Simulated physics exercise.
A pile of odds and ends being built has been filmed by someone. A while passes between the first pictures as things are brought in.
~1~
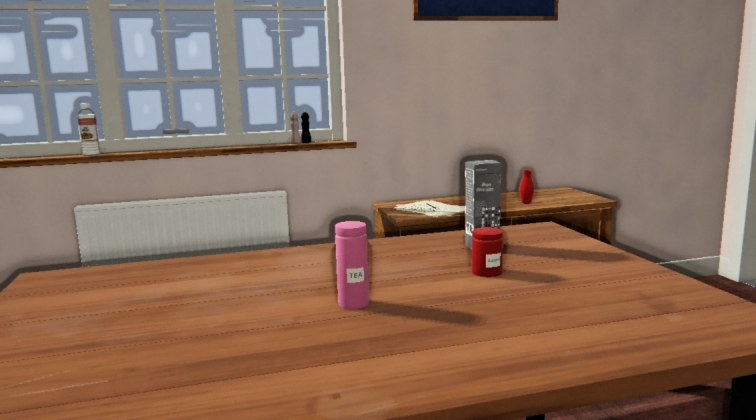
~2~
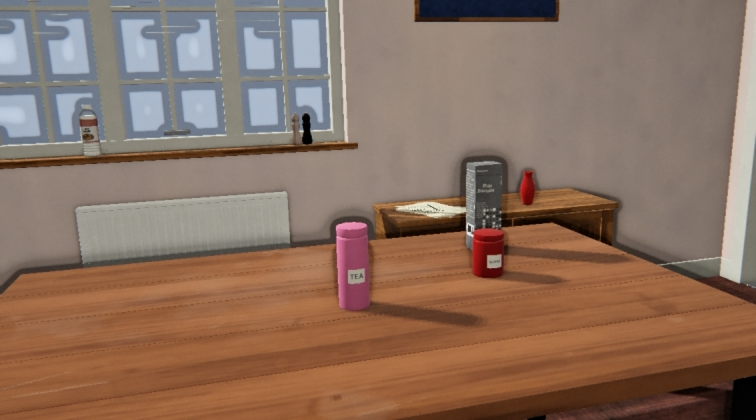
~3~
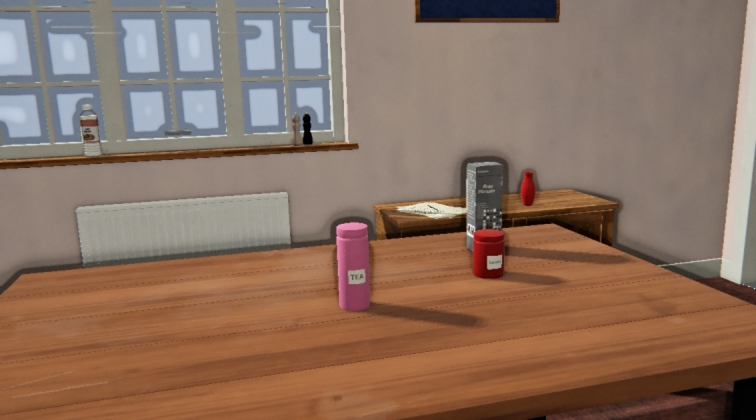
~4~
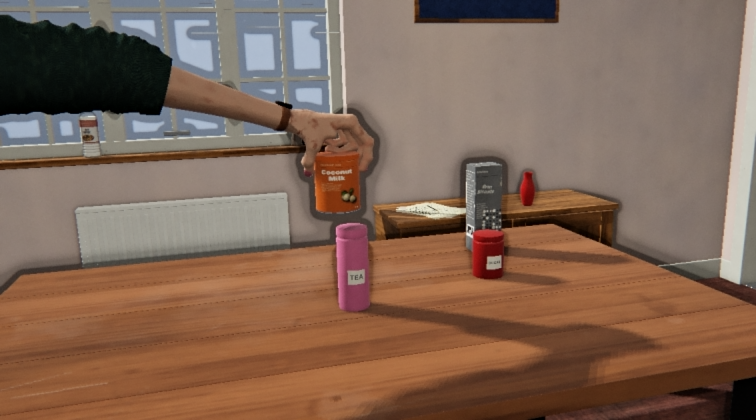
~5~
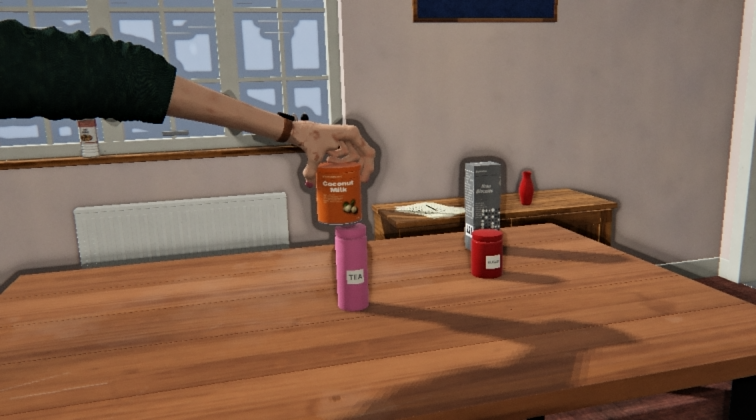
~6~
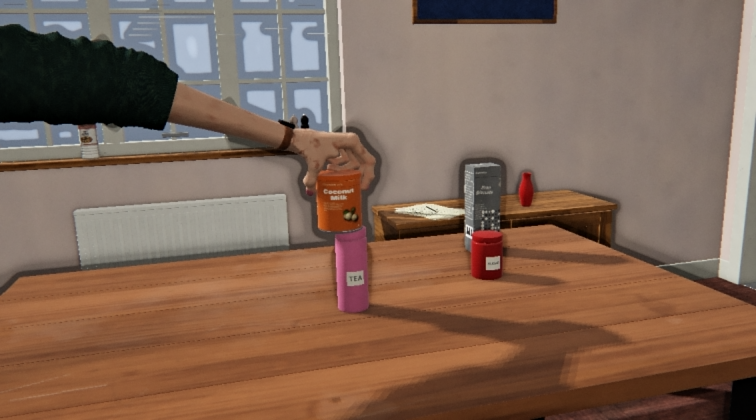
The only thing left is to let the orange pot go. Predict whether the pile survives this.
It survives and stands.
Then, 0.20 s past the last view, nothing moves.
Then, 0.60 s past the last view, orange pot resting near (339, 201).
Finally, all 4 still in place. Final places as the last picture's camera would see them, orange pot near (339, 201). The pile stays up.
